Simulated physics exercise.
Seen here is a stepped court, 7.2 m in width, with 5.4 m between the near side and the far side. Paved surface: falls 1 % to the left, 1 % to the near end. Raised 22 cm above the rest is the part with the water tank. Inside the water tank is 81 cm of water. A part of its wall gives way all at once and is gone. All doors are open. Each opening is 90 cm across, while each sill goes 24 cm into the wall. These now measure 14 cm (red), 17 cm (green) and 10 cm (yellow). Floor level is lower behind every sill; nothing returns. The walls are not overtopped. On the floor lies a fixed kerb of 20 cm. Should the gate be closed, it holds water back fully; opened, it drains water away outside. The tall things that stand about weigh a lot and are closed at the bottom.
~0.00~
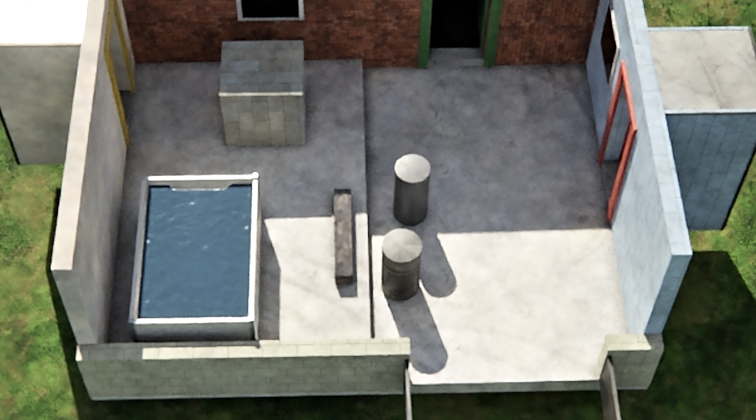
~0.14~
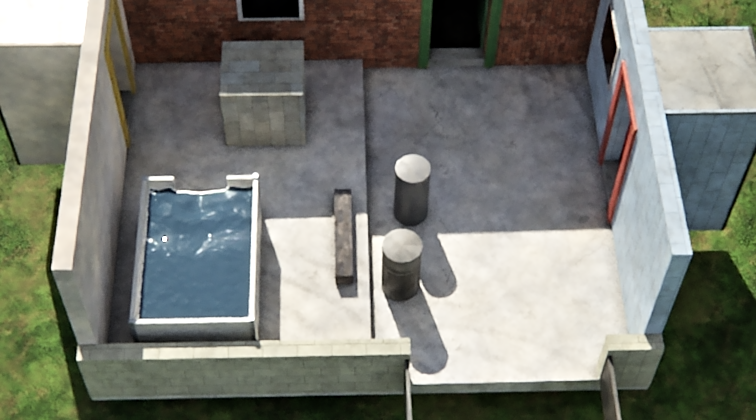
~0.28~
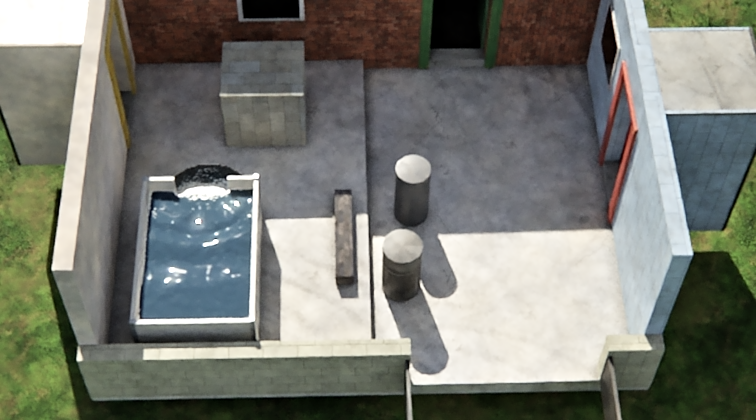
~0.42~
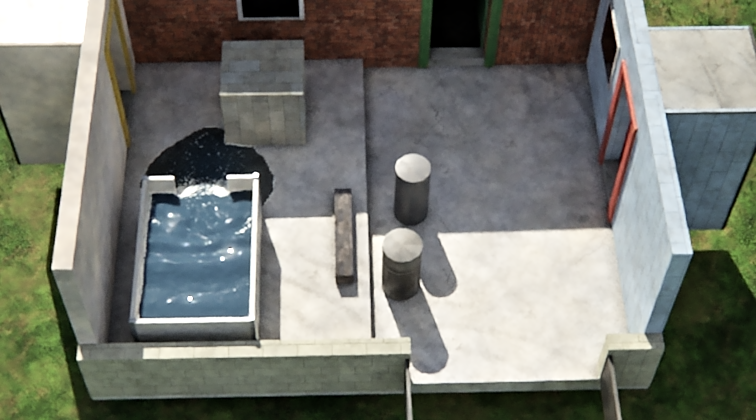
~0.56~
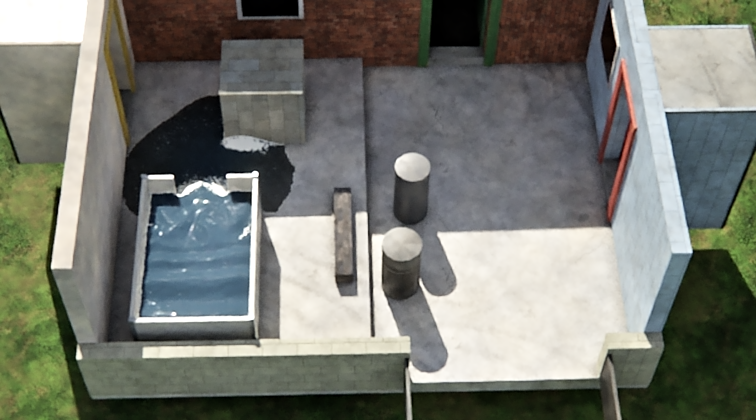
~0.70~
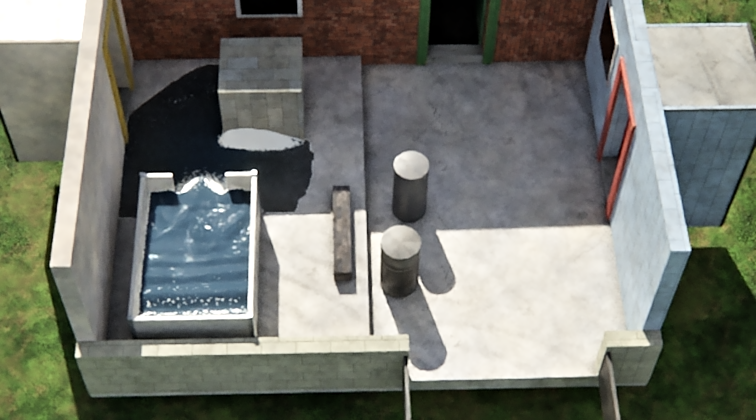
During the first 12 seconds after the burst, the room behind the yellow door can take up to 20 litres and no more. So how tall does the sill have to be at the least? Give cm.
It would have to be close to 25 cm high.
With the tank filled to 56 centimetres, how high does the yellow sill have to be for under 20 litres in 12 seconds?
The step needs to be some 15 cm.
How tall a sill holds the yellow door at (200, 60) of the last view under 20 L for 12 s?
Around 31 cm would do it.
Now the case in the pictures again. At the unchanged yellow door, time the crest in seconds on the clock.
Near 2.6 seconds.
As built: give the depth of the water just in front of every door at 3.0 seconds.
In cm: Red 1, green 0, yellow 23.
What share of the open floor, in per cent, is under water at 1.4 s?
Close to 20 per cent is wet.
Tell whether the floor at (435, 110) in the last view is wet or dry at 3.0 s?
Looks like it's soaked.
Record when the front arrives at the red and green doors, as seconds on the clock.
The red door at 3.0 s and the green door at 3.4 s.
After 1.4 s water covers 20 % of the floor, deepest (48 cm) near (134, 68); 18 cm at the yellow door, 3 litres in over its 10 cm sill.
After 3.0 s water covers 50 % of the floor, deepest (30 cm) near (203, 67); 23 cm at the yellow door, 101 litres in over its 10 cm sill.
After 12.0 s water covers 95 % of the floor, deepest (18 cm) near (105, 365); 11 cm at the yellow door, 244 litres in over its 10 cm sill.
At the yellow door as built, the water arrived by 0.8 s and peaked near 26 cm at 2.6 s.
Run again over the same 12 s with other heights there, 42 litres in over 21.5 cm, 7 litres over 29 cm. The limit of 20 litres is kept from about 25 cm up.
